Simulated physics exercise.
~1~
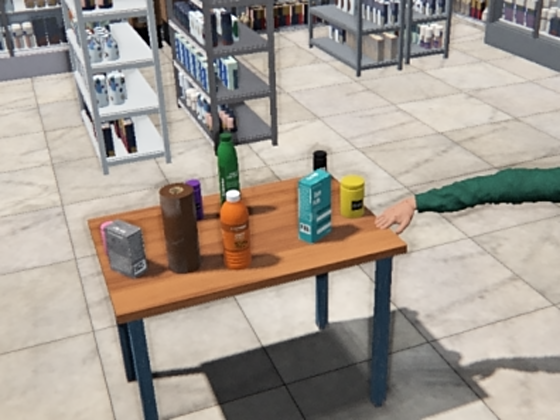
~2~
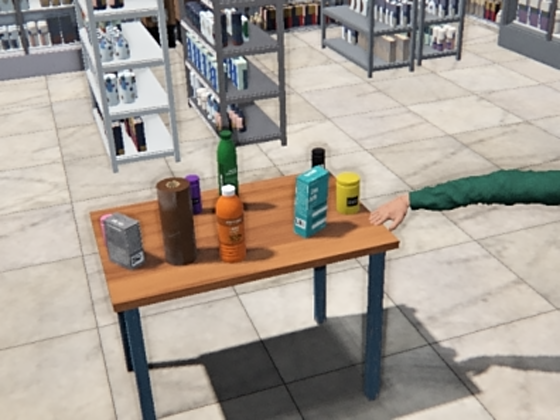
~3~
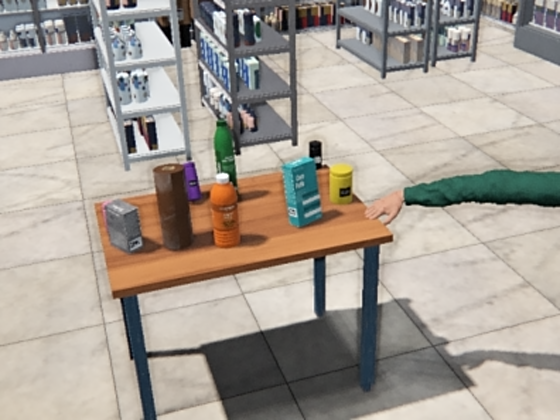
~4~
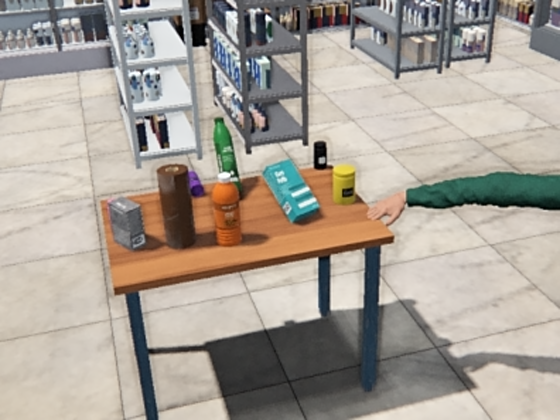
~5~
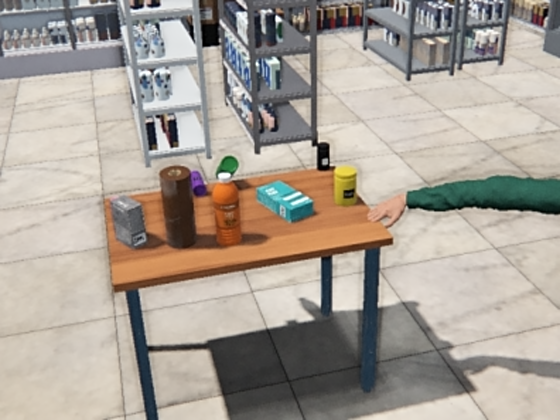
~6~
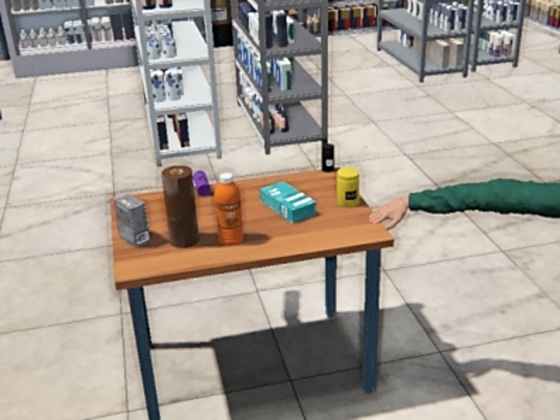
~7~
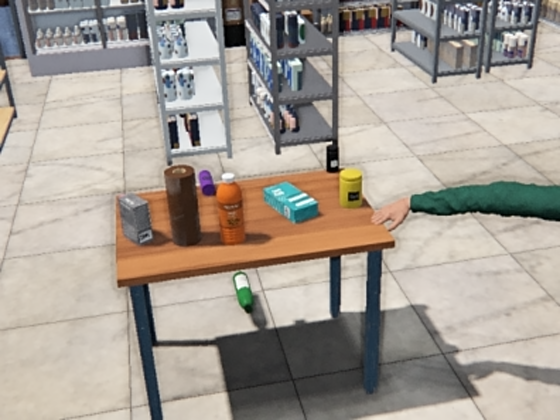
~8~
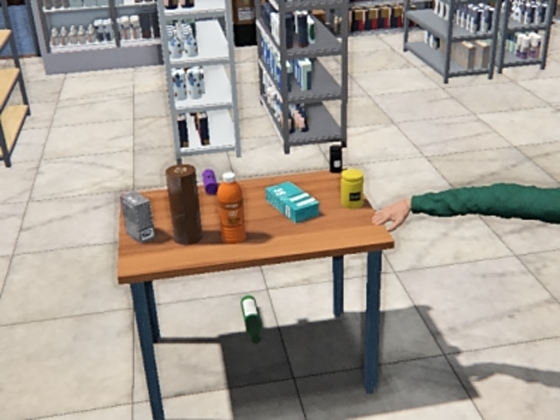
A wooden table with bottles and small containers slid back with a hand at its right edge, then stopped; the green bottle tipped off the far side, the turquoise packet and purple container toppled, and the rest stayed standing on top.
